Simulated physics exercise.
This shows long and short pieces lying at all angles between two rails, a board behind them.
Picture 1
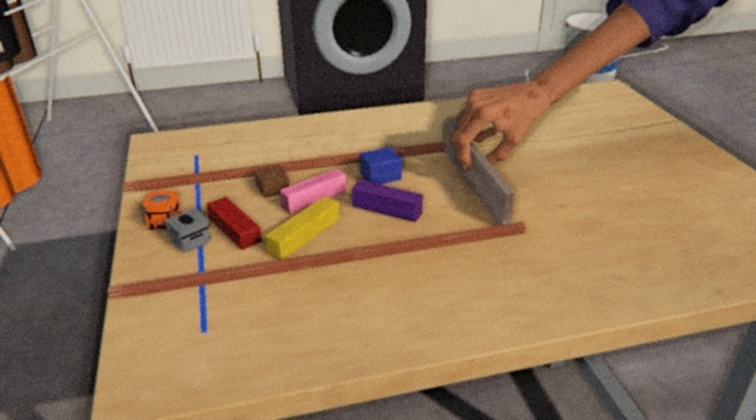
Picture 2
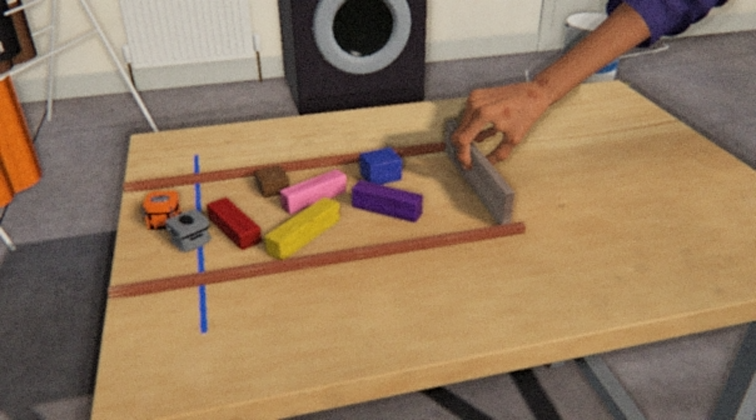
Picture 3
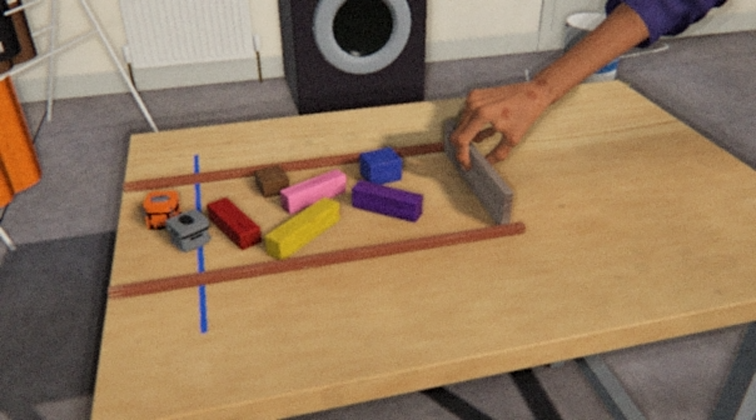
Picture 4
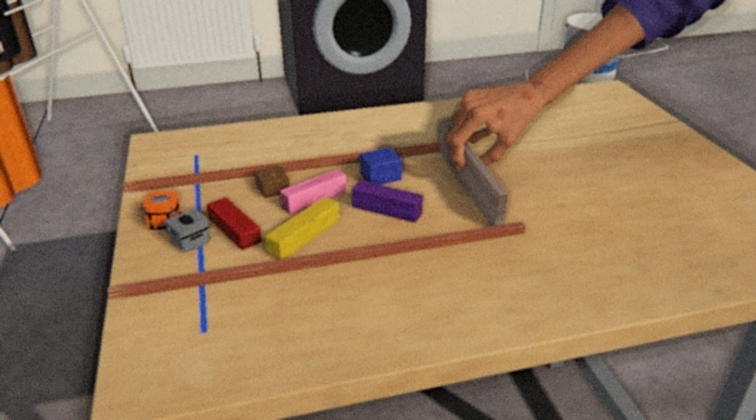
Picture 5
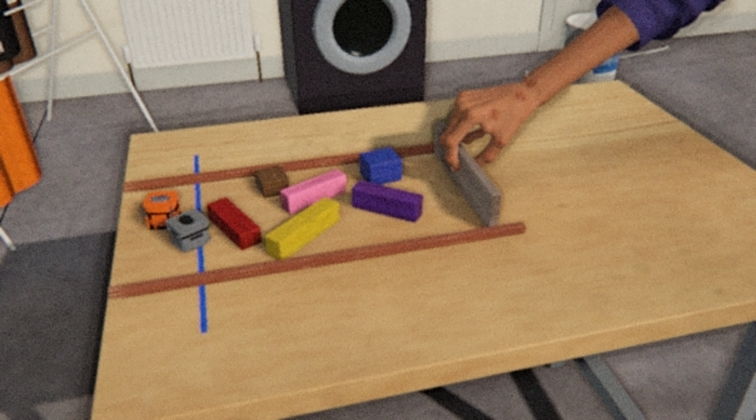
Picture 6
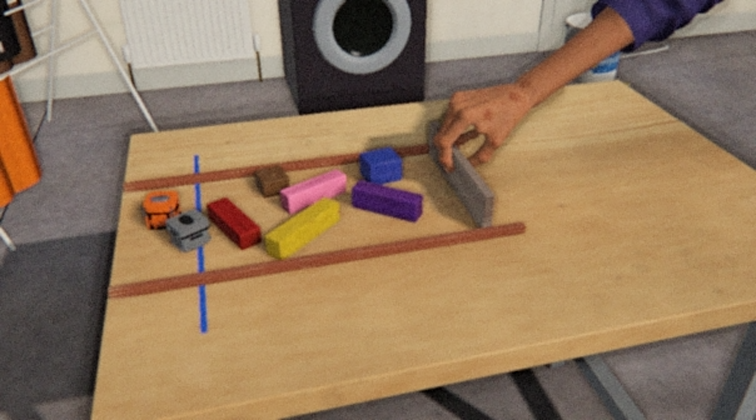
A hand slides a grey board slightly left between two rails on a wooden table, toward scattered coloured blocks and sticks, while the pieces, including an orange case and a grey case near a blue line, stay still.
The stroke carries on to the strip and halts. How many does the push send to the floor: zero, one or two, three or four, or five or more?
Outcome: The number that fall off is one or two.
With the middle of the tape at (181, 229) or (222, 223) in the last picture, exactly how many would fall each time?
Down on the floor: 3 and 0.
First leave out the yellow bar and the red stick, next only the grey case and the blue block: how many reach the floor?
The counts: 0 and 0.
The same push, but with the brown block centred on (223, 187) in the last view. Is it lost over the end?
It stays on.
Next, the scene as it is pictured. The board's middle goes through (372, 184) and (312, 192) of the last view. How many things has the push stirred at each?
At the one place 3, at the other 6.
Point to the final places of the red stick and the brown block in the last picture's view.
The red stick at (125, 246), the brown block at (146, 196).
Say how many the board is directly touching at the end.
It touches 2.
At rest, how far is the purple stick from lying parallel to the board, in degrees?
Some 0 degrees.
Soon after, none off yet; orange case at rest near (163, 210); grey case at rest near (190, 231); red stick at rest near (234, 223).
At rest, the number that fall off is one or two; fallen, grey case.
